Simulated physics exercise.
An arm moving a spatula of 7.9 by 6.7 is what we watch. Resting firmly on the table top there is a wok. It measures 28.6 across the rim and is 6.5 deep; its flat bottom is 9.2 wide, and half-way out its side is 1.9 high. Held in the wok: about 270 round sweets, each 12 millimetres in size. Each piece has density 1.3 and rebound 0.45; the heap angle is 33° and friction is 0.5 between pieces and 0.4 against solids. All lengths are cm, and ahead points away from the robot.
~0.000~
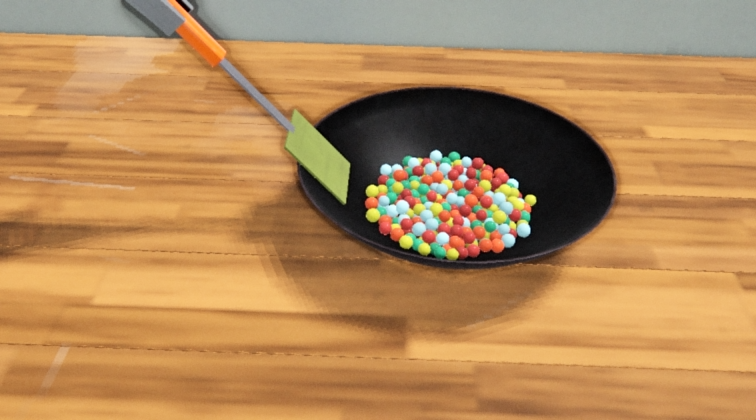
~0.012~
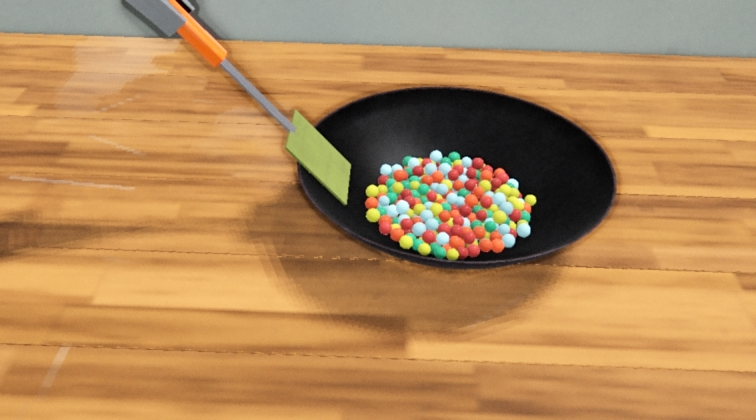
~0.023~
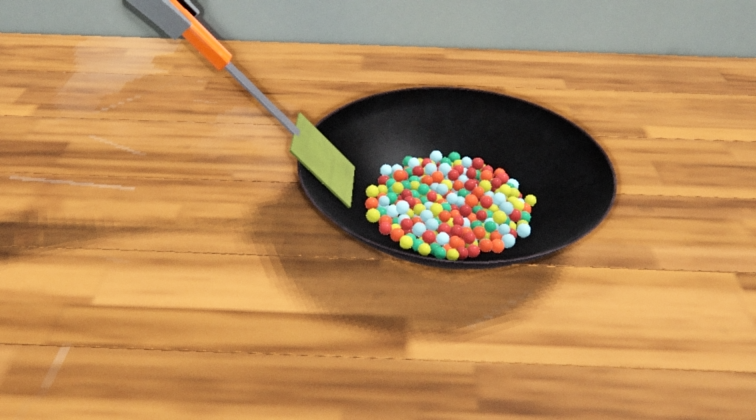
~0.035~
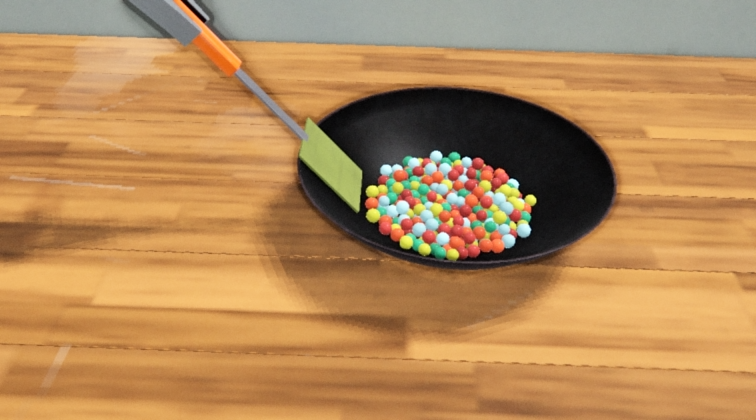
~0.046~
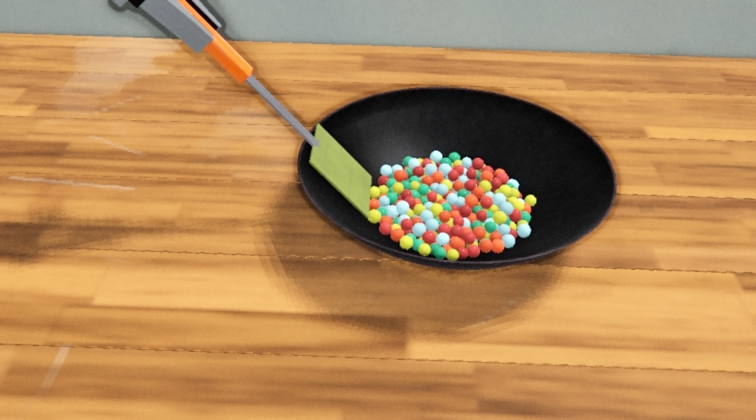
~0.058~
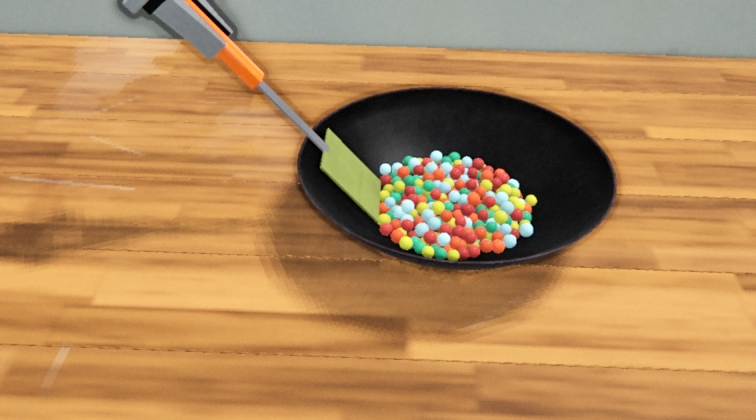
On a striped wooden table top before a plain grey-blue wall, seen from above at an angle, a still camera looks down on a black wok. Small round sweets in red, orange, yellow, green and pale blue lie in the wok, and a green spatula with a grey and orange handle slants in from the upper left. The spatula barely moves at first, then slides a little right and downward, meeting the sweets' left edge and nudging a few inward.
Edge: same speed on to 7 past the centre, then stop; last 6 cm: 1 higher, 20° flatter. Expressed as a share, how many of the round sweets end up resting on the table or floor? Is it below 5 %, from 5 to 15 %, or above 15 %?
Below 5 %.
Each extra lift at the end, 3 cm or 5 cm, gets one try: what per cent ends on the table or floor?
You'd get some 0 per cent with the first setting and some 5 per cent with the second.
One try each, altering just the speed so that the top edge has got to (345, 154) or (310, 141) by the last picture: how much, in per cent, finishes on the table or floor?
Estimates: Near 10 %, near 0 %.
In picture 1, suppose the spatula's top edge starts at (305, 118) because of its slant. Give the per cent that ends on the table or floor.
About 0%.
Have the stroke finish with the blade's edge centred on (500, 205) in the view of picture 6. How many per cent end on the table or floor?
About 0 per cent.
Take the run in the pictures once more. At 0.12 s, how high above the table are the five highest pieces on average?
Height: Approx. 5 cm.
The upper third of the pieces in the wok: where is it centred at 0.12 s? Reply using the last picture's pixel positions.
I'd point to about (497, 196).
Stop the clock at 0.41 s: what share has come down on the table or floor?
About 0 per cent.
By 0.12 s, sloping 49°, highest piece 6 above the table; 272 in the wok.
By 0.18 s, sloping 43°, highest piece 8 above the table; 271 in the wok, 1 on the blade or in flight.
By 0.41 s, sloping 29°, highest piece 6 above the table; 271 in the wok, 1 on the table or floor.
By 1.46 s, sloping 29°, highest piece 6 above the table; 271 in the wok, 1 on the table or floor.
Final count, 271 in the wok, 1 on the table or floor. That is 0 % on the table or floor.
